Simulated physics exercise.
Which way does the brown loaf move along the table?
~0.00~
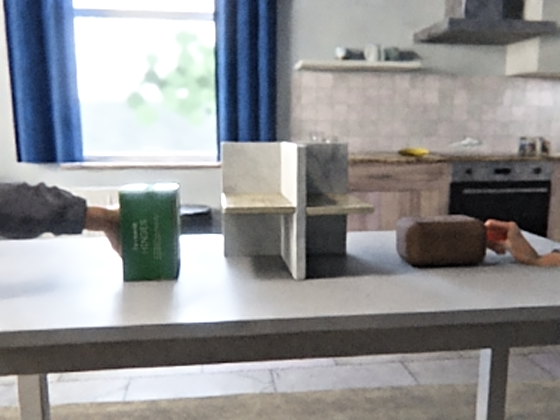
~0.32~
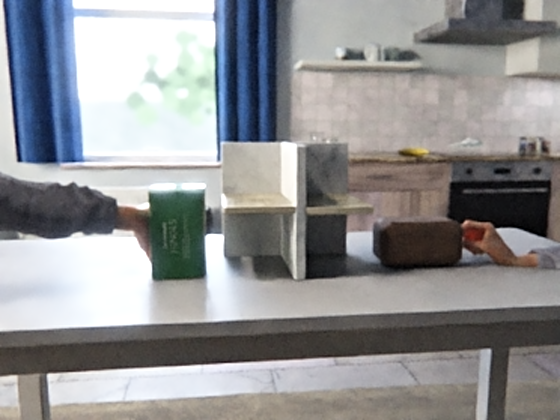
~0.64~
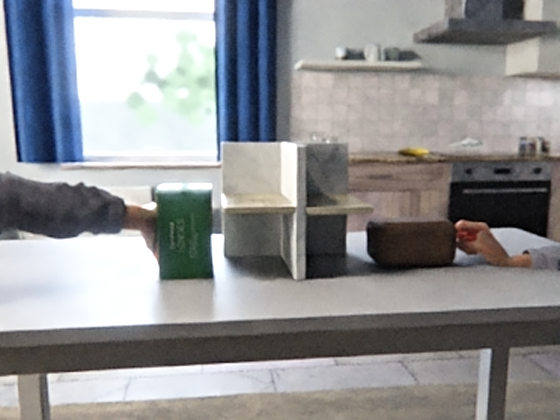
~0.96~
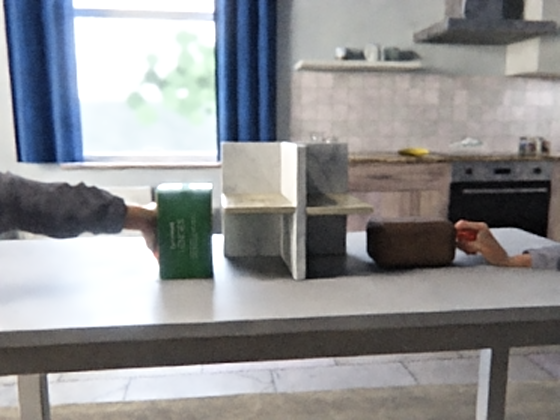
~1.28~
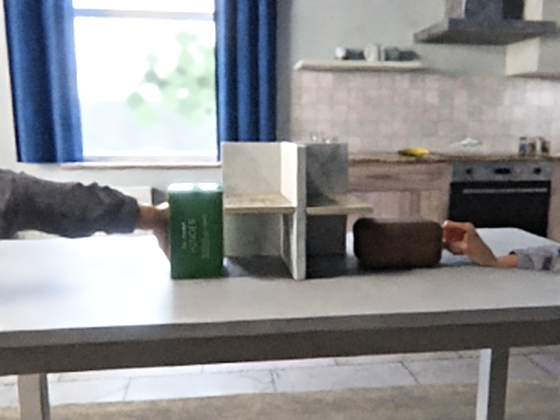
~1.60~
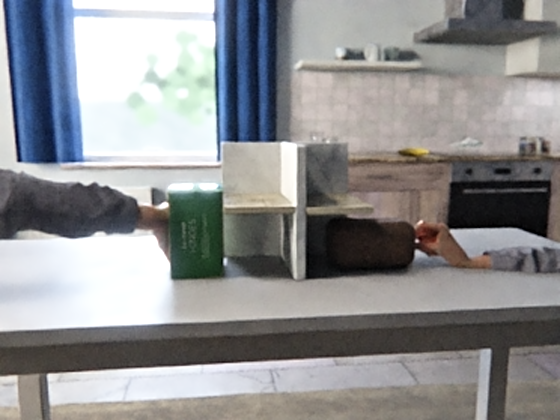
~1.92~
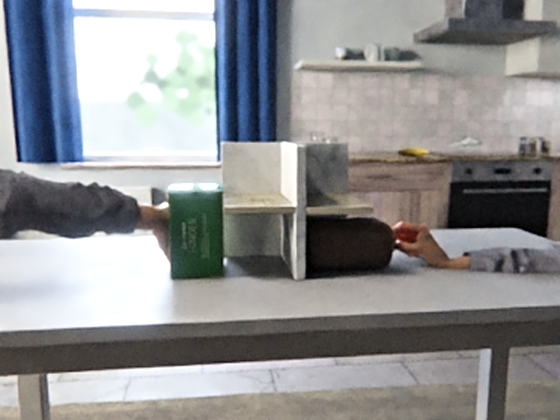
The brown loaf moves to the left, pushed by the hand behind it.
A green box stops against a small rack while a hand slides a loaf underneath.
